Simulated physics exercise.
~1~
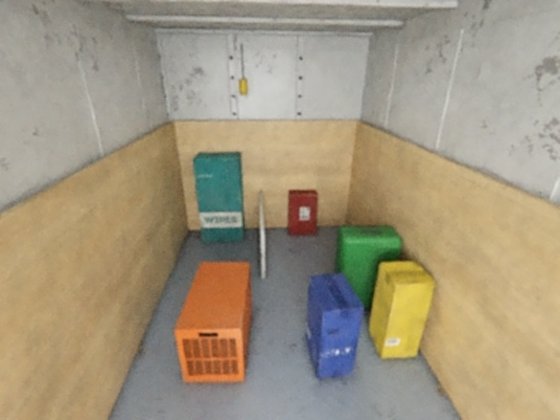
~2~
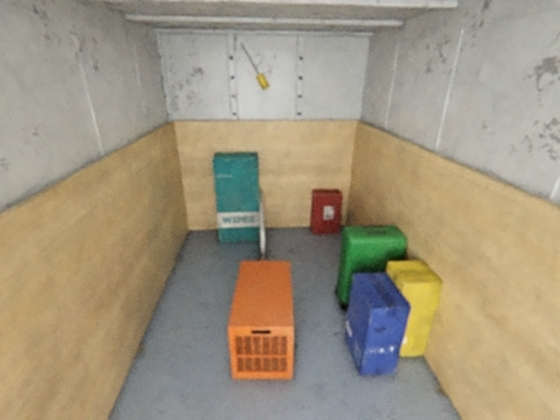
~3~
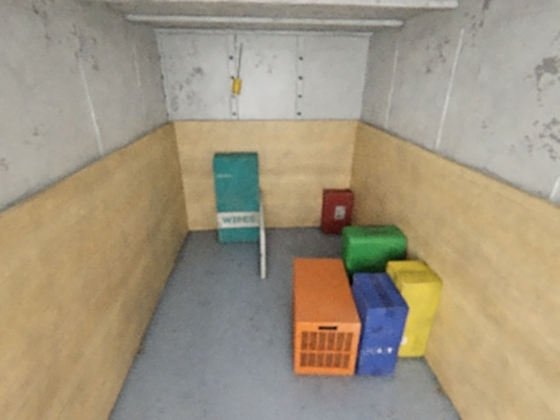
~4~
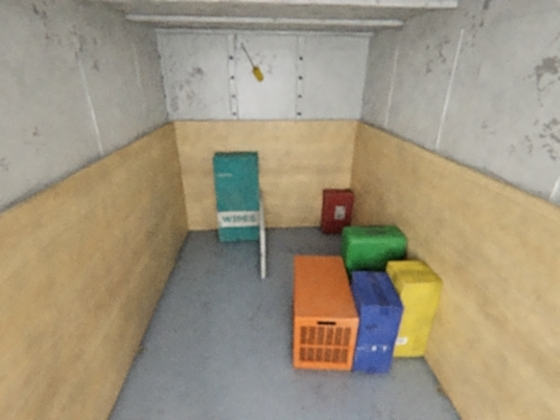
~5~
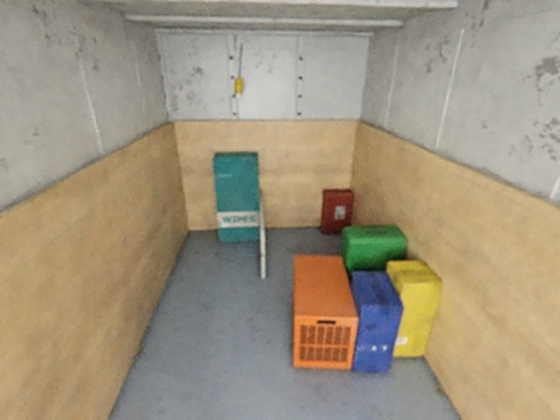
In the back of a moving van, six pieces stand on a grey floor between wood-lined walls, with a small yellow lamp hanging from a cord at the far end. The lamp swings as the orange chest, blue box, red box and turquoise box all shift to the right, the turquoise one closing on a thin low board. The orange chest then slides further right until it rests beside the blue box, and the red box edges over a little more. After that the load stays put, everything upright, while the lamp keeps swaying.
